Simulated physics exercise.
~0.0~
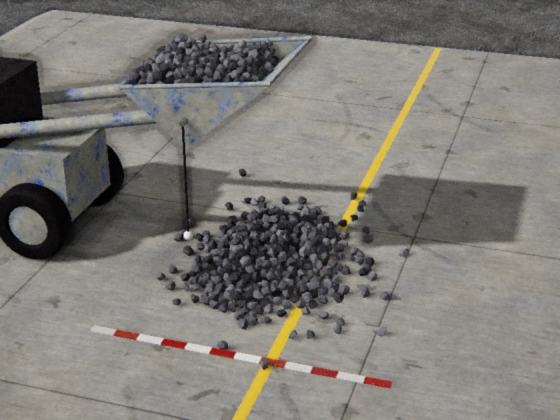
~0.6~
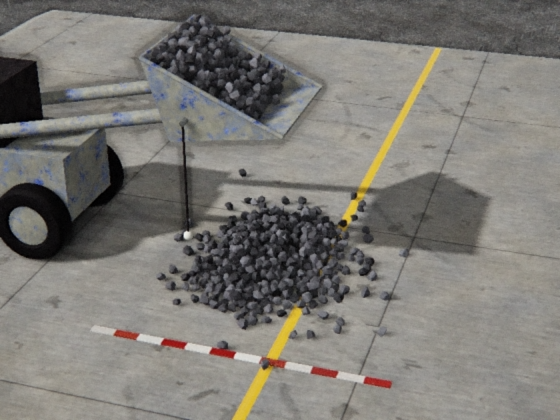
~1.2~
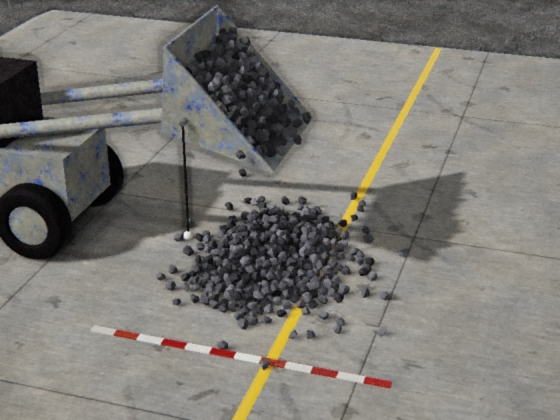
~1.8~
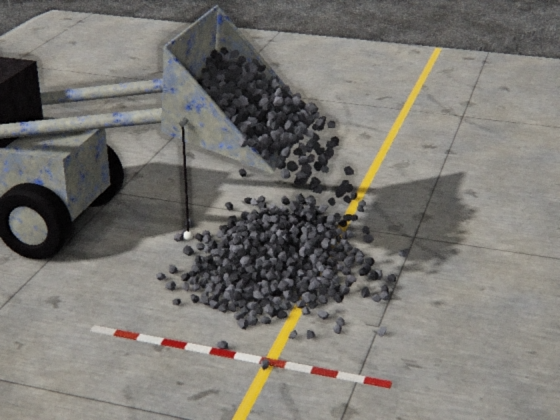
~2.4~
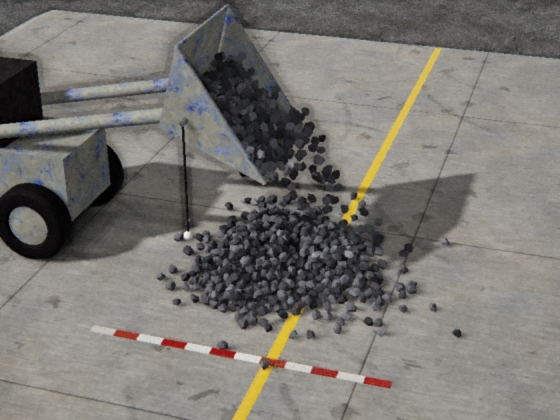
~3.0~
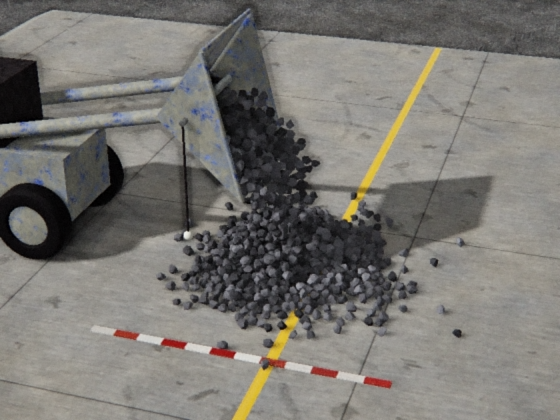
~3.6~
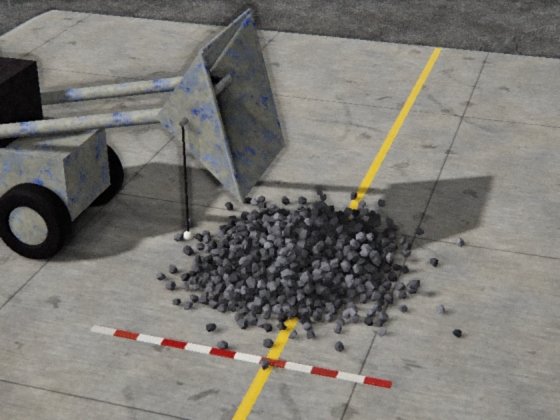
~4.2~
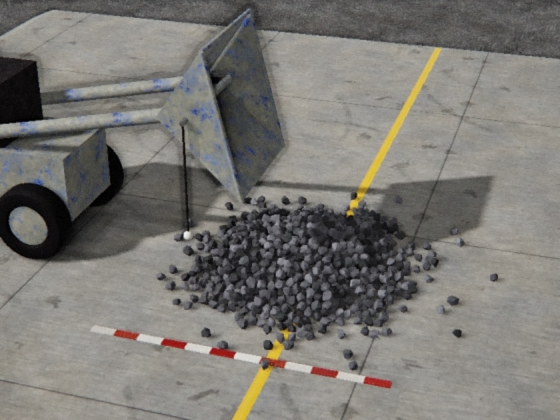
At the start, a loader at the left holds a bucket heaped with dark, angular stones above a loose pile on concrete, near a yellow line and a red-and-white striped staff. The bucket tips down toward the right, and its load slides to the lower lip, a few stones starting to drop. It pauses at that slant while more stones spill over the edge onto the pile. Then it tips steeper, and the rest pours out in a thick stream. At the end, the emptied bucket hangs still above a larger, wider pile spread across the yellow line, with several stray stones scattered around it.
